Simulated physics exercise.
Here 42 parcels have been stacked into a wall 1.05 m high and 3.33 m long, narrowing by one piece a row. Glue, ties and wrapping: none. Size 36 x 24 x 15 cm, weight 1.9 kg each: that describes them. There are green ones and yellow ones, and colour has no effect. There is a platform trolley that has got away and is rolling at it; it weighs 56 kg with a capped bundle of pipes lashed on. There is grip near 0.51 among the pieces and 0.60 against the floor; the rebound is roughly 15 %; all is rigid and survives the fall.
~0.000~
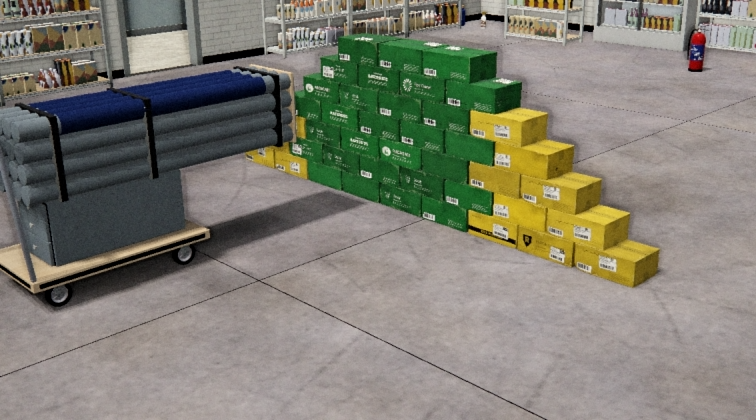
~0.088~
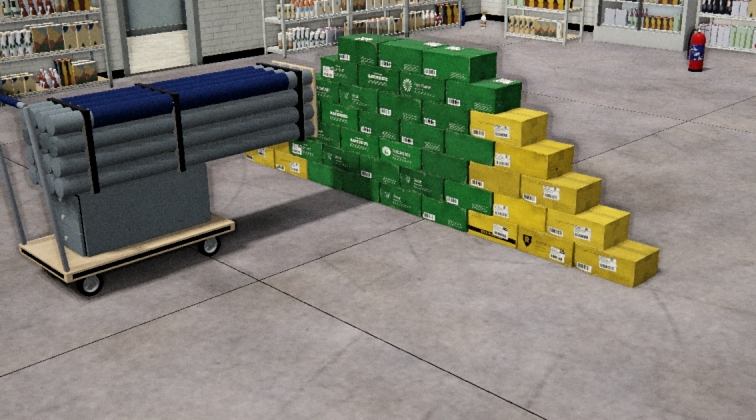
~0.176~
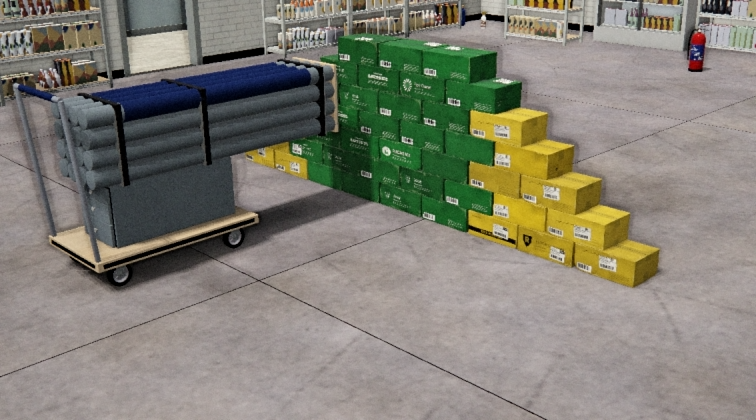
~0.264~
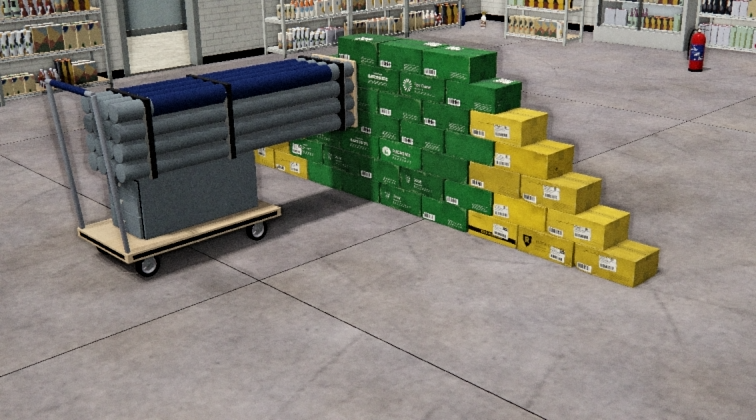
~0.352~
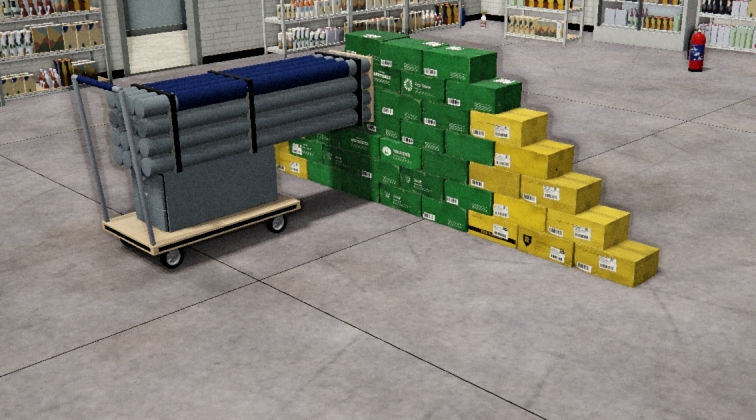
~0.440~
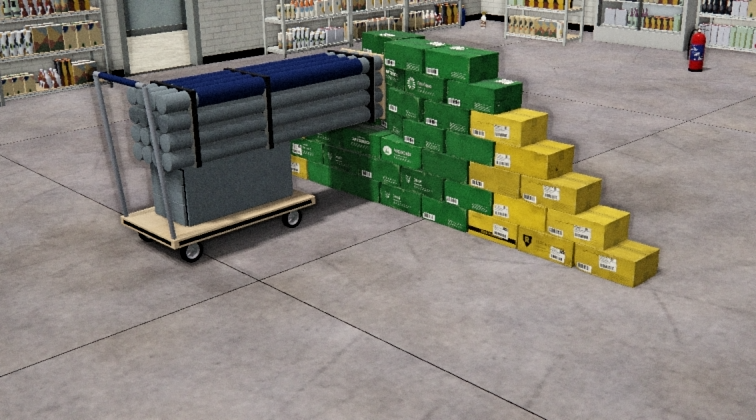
A platform trolley carrying long grey rolls with a blue layer on top, strapped over a grey block, rolls rightward across the concrete floor of a store, seen from slightly above by a still camera. Ahead stands a stepped wall of green boxes with yellow ones at its ends, before stocked shelves and a red extinguisher. The load's front end meets the wall and pushes some upper green boxes slightly right.
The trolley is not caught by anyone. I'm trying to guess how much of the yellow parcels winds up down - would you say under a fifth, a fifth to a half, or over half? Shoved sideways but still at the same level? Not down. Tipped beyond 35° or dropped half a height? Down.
I'd say under a fifth.
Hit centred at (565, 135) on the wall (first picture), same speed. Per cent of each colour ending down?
The yellow ones would be 10 per cent down and the green ones 0 per cent.
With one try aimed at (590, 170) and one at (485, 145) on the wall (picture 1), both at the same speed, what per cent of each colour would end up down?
First try then second: Yellow 10 and 20, green 0 and 40 per cent.
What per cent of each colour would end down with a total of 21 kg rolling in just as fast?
For yellow it's 0, for green it's 40 in a hundred.
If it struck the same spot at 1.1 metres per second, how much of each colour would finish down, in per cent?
Result - yellow: 0%; green: 40%.
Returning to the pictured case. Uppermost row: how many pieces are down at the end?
That row gives 3 in all.
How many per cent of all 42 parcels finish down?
About 30 per cent.
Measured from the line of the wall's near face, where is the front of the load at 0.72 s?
50 cm beyond.
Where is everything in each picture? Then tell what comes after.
In the first frame (pixels give the middle of a visible side), load (286, 96) 59 cm short of the wall; top yellow parcel (495, 129); top green parcel (357, 52); none has stirred.
Load (308, 91) 42 cm short of the wall; top yellow parcel (495, 129), in the second frame.
Load (329, 87) 26 cm short of the wall; top yellow parcel (495, 129), in the third frame.
Load (349, 83) 9 cm short of the wall; top yellow parcel (495, 129), in the fourth frame.
Load (366, 78) 55 mm into the wall's line; top yellow parcel (495, 129); top green parcel (363, 49) 58 mm from its place; movement in 8 of them, in the fifth frame.
Load (379, 76) 17 cm into the wall's line; top yellow parcel (495, 129); top green parcel (378, 47) 20 cm from its place; movement in 13 of them, in the sixth frame.
After 0.72 s, load 51 cm past the wall's line, still rolling; none of the 13 yellow parcels down (6 of 42 in all colours); top yellow parcel unmoved; top green parcel 36° from how it stood, 16 cm lower.
After 1.10 s, load 84 cm past the wall's line, still rolling; none of the 13 yellow parcels down (12 of 42 in all colours); top yellow parcel unmoved; top green parcel on its side.
In the end (2.2 s), load 91 cm past the wall's line, stopped; none of the 13 yellow parcels down (12 of 42 in all colours); top yellow parcel unmoved; top green parcel upside down. That is 0 per cent. From the last view, middles, top yellow parcel near (509, 125), top green parcel near (571, 154).
